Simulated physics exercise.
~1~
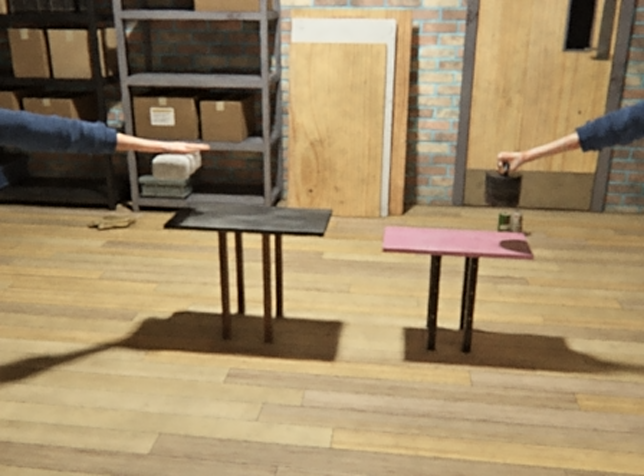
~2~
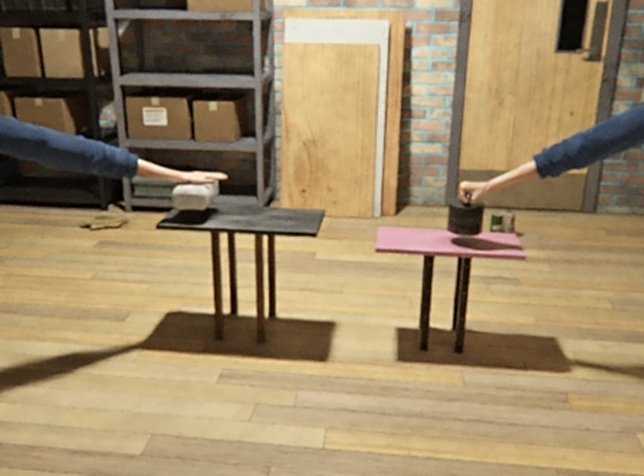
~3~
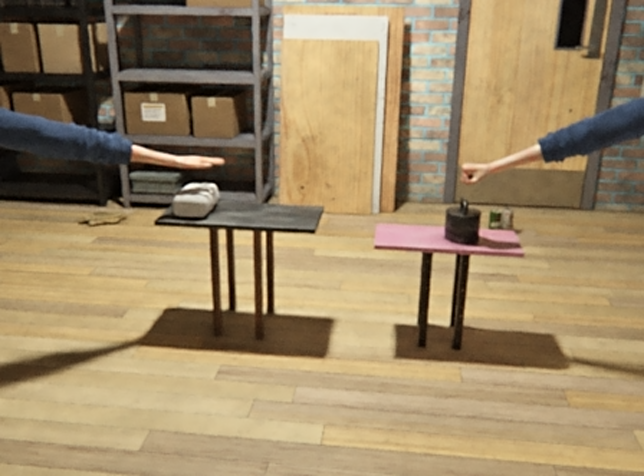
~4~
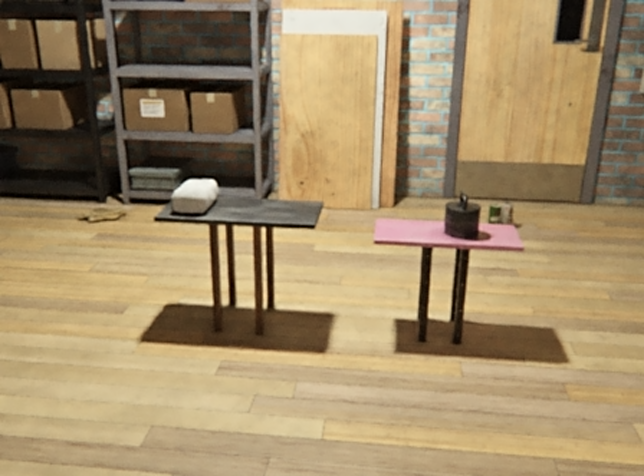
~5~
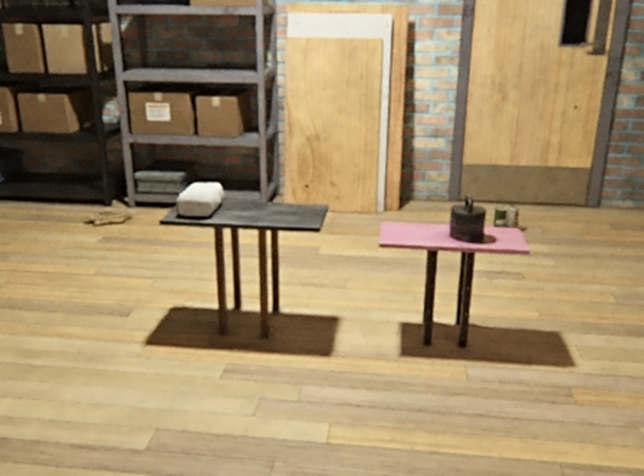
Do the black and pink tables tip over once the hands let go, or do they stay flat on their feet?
Both the pink table and the black table stay flat on their feet.
Hands lower a pale bundle and dark object onto black and pink tables, which stay upright.
